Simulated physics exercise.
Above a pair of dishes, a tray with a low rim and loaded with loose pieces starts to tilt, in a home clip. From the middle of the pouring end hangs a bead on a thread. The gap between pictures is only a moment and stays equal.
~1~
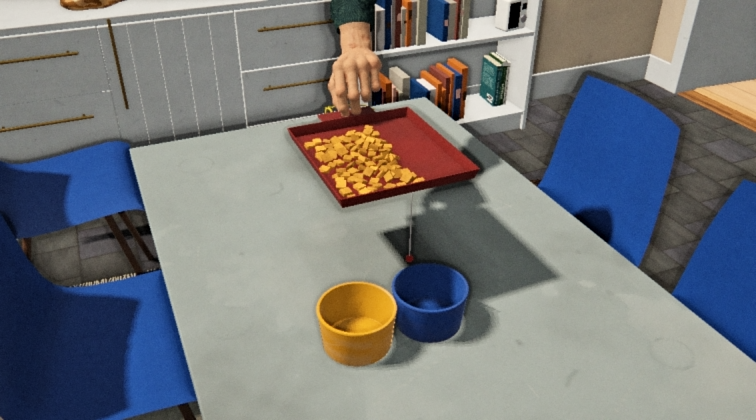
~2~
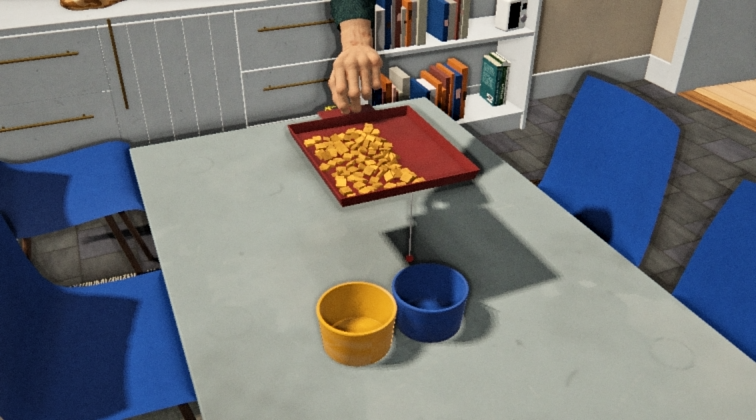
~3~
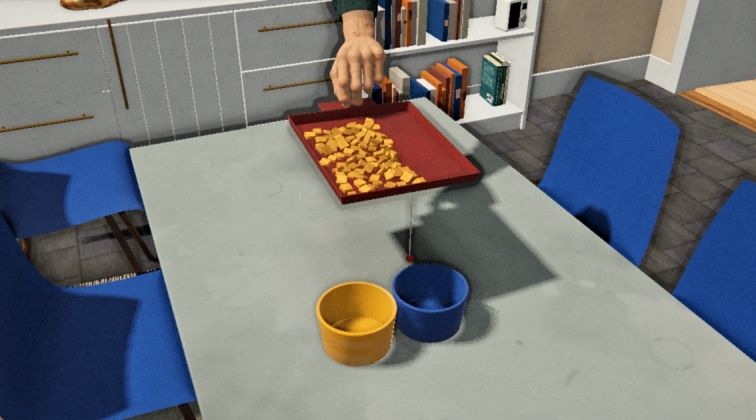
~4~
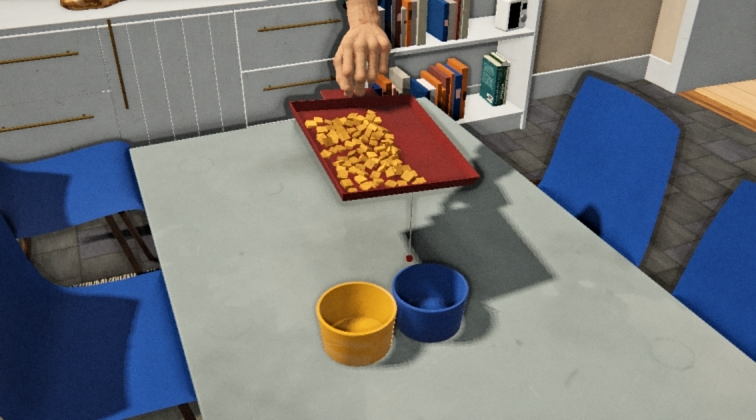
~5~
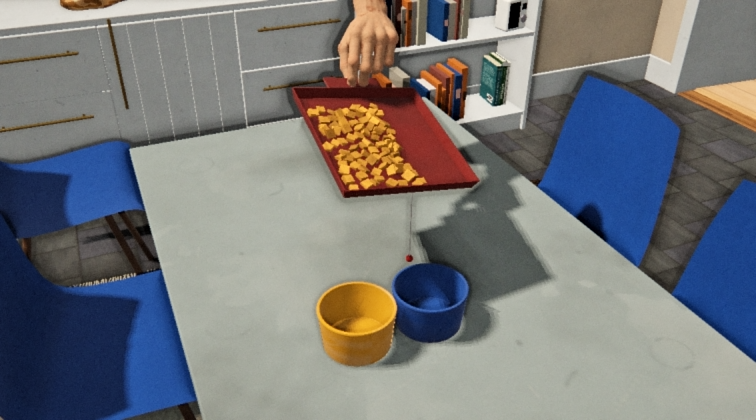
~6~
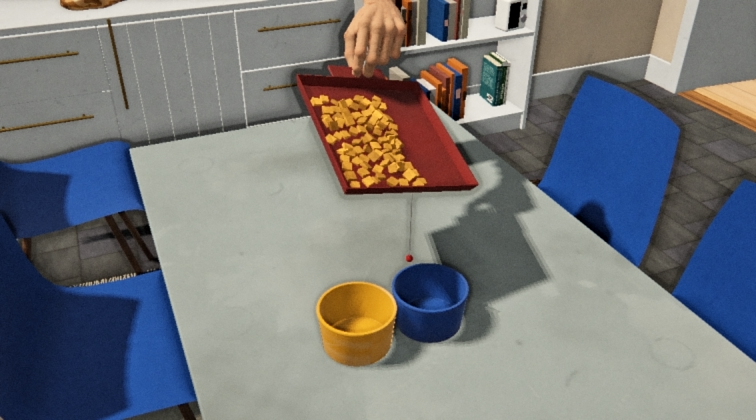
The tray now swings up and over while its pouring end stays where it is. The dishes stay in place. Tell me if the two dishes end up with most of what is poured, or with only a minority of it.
Only a minority.
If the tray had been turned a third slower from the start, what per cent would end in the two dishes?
That works out at roughly 0 per cent.
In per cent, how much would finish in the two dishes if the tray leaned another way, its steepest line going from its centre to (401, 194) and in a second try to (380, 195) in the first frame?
You'd get 80 per cent the first time and 70 per cent the second time.
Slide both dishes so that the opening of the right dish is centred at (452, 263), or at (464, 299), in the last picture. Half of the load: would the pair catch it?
Held in all, by try: A larger portion, then a smaller portion.
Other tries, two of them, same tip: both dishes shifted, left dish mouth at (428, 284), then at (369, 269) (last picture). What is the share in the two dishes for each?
Trial 1: 50 percent; trial 2: 60 percent.
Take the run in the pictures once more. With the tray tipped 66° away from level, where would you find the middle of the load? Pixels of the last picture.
The load is centred around (443, 180).
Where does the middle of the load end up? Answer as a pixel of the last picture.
Near (471, 284), more or less.
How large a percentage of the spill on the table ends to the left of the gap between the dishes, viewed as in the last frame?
It works out at some 0 percent.
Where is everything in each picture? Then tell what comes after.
Corners of the pouring end near (343, 197) and (475, 168), level; middle of the load near (365, 159), small crackers; left dish near (372, 346); right dish near (447, 323); bead on its thread near (409, 258), in the first picture.
Corners of the pouring end near (343, 196) and (475, 168), level; middle of the load near (365, 158), in the second picture.
Corners of the pouring end near (344, 194) and (475, 171), tipped barely, lowest at the right corner; middle of the load near (365, 154), in the third picture.
Corners of the pouring end near (345, 191) and (476, 175), tipped a little, lowest at the right corner; middle of the load near (366, 148), in the fourth picture.
Corners of the pouring end near (347, 188) and (475, 179), tipped clearly, lowest at the right corner; middle of the load near (368, 143), in the fifth picture.
Corners of the pouring end near (349, 186) and (475, 182), tipped clearly, lowest at the right corner; middle of the load near (370, 138); left dish near (372, 346); right dish near (447, 323), in the sixth picture.
Shortly afterwards, tray tipped steeply; all but a few on the tray; only a few in the air.
Next, tray tipped past a quarter turn; only a few on the tray; only a few in the right dish; the bulk outside both; a little in the air.
Some moments later, tray tipped past a quarter turn; only a few in the right dish; all but a few outside both.
In the end, tray tipped past a quarter turn; none at all in the left dish; only a few in the right dish; all but a few outside both.
